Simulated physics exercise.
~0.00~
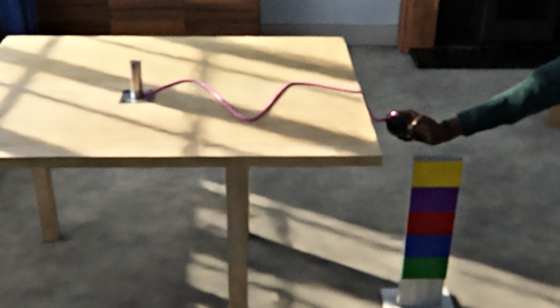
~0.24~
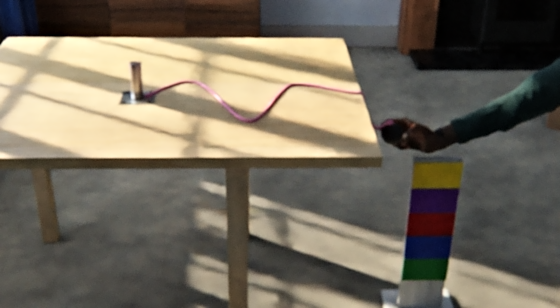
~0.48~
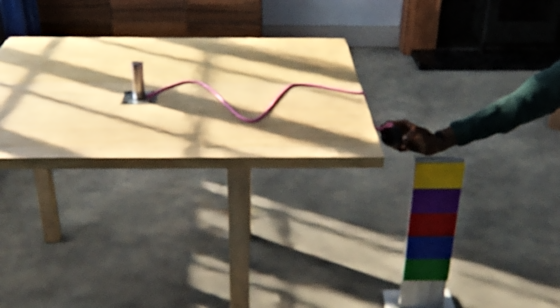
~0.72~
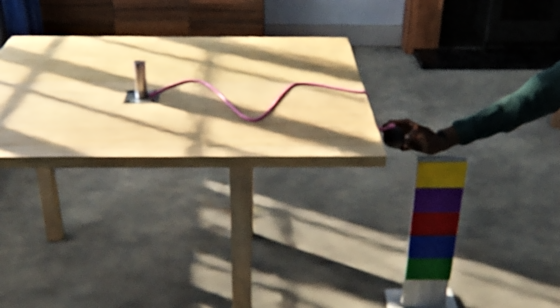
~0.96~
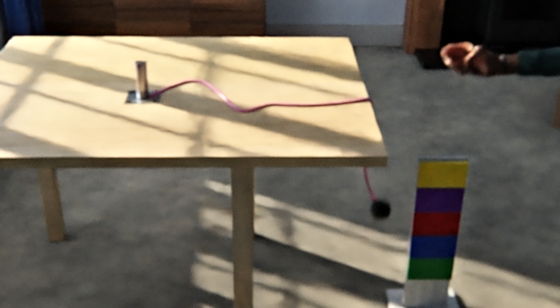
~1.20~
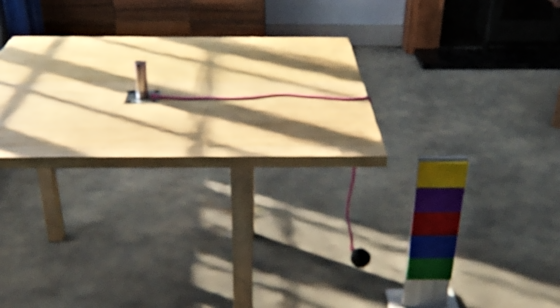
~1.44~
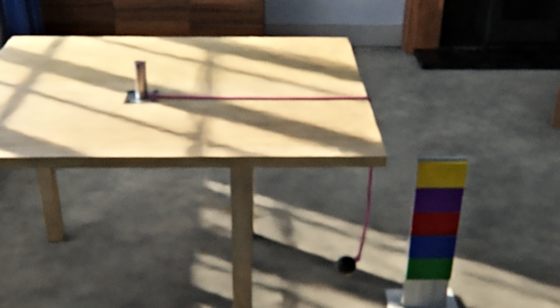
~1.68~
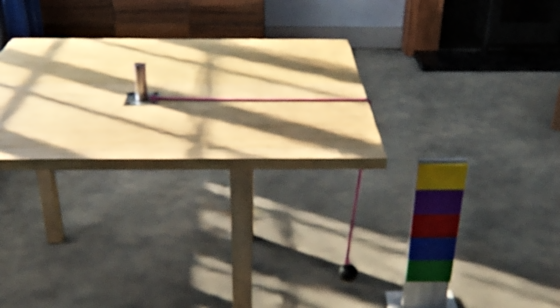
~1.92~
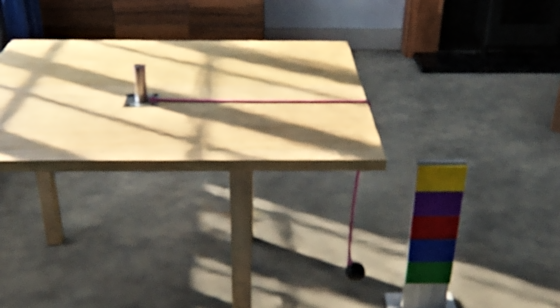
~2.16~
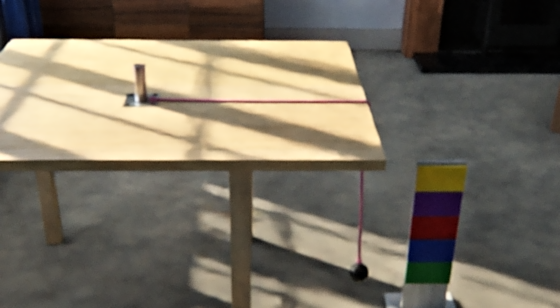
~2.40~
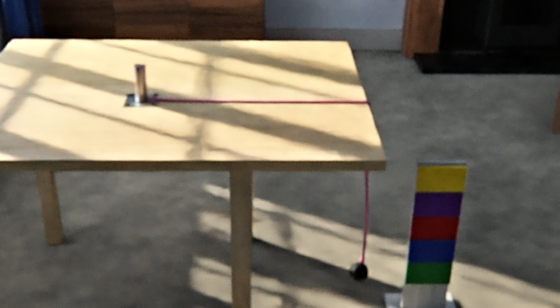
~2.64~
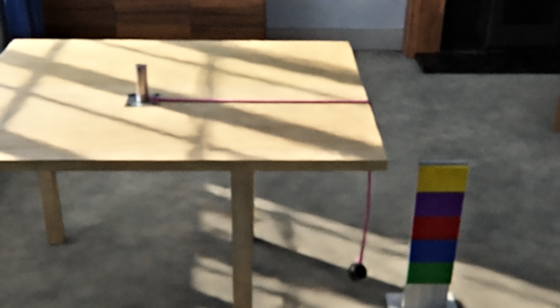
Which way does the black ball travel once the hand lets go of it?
The black ball moves down, dropping below the edge of the table on its lead.
In a carpeted room streaked with sunlight, a slightly swaying camera looks across a pale wooden table. A pinkish-red lead runs from a small metal post on the tabletop to a black ball, which a hand holds just past the right edge, near an upright board banded yellow, purple, red, blue and green. The hand lets go and draws back to the right. The ball drops, pulling the lead straight across the table, and drifts a little left beneath the edge. It swings slightly back to the right and ends hanging with its middle level with the green band.
